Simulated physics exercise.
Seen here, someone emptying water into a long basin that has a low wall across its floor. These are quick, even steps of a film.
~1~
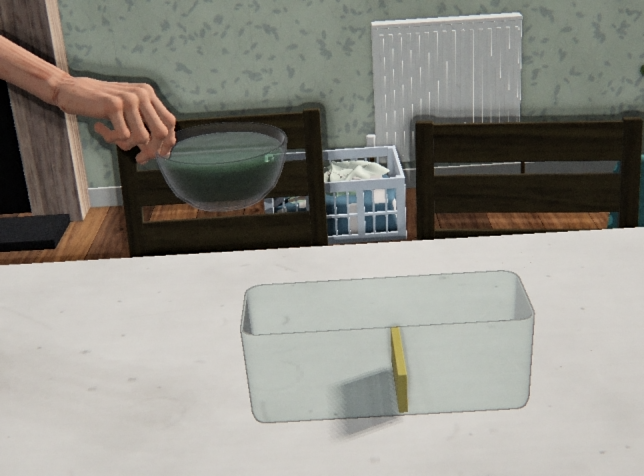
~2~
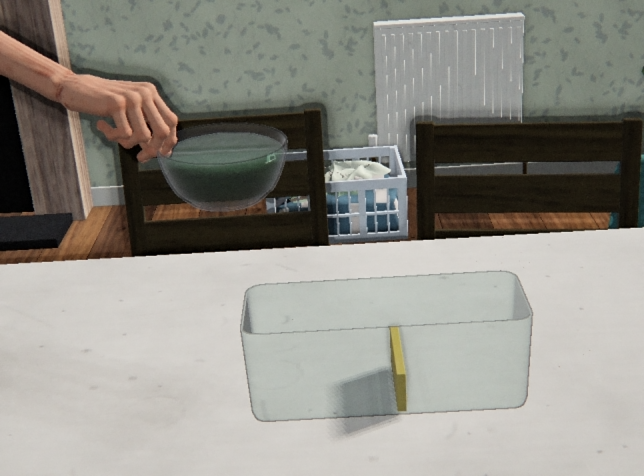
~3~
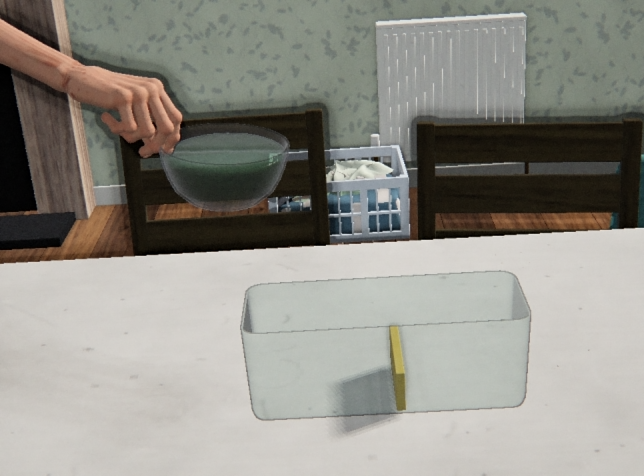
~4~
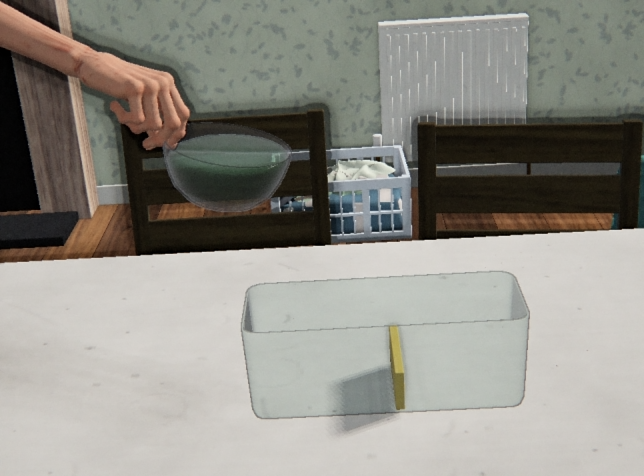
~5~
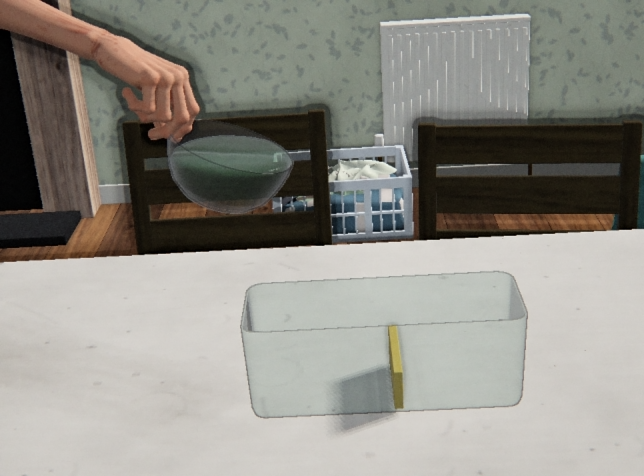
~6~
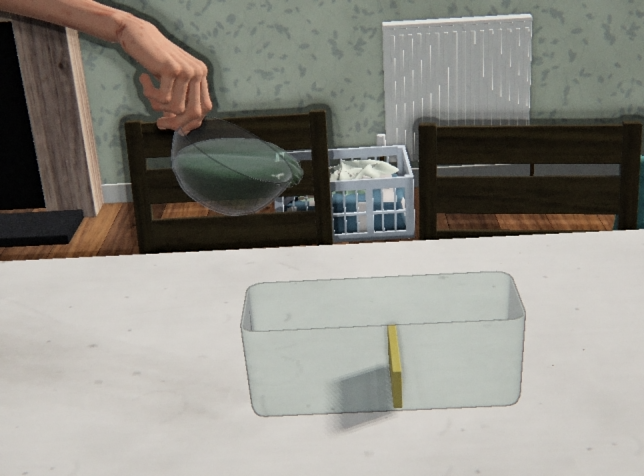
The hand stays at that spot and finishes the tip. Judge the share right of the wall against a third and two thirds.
In the end under a third is right of the wall.
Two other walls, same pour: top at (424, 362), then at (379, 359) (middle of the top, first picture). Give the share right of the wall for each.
In turn 20 and 20 in a hundred.
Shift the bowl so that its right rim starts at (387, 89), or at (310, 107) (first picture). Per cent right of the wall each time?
Near 85 % and 35 %.
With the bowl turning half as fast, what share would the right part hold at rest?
It comes to 0 per cent or so.
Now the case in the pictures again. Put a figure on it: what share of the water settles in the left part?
Roughly 90 in a hundred.
A moment on, the bowl is tipped on its side and 16 per cent is still to pour, 28 is left of the wall and 0 right of it.
Next, the bowl is tipped right over and 1 per cent is still to pour, 90 is left of the wall and 1 right of it.
Then the bowl is tipped right over and 0 per cent is still to pour, 90 is left of the wall and 6 right of it.
Later the bowl is tipped right over and 0 per cent is still to pour, 90 is left of the wall and 6 right of it.
Finally, 90 per cent lies left of the wall, 6 right of it and 4 outside.
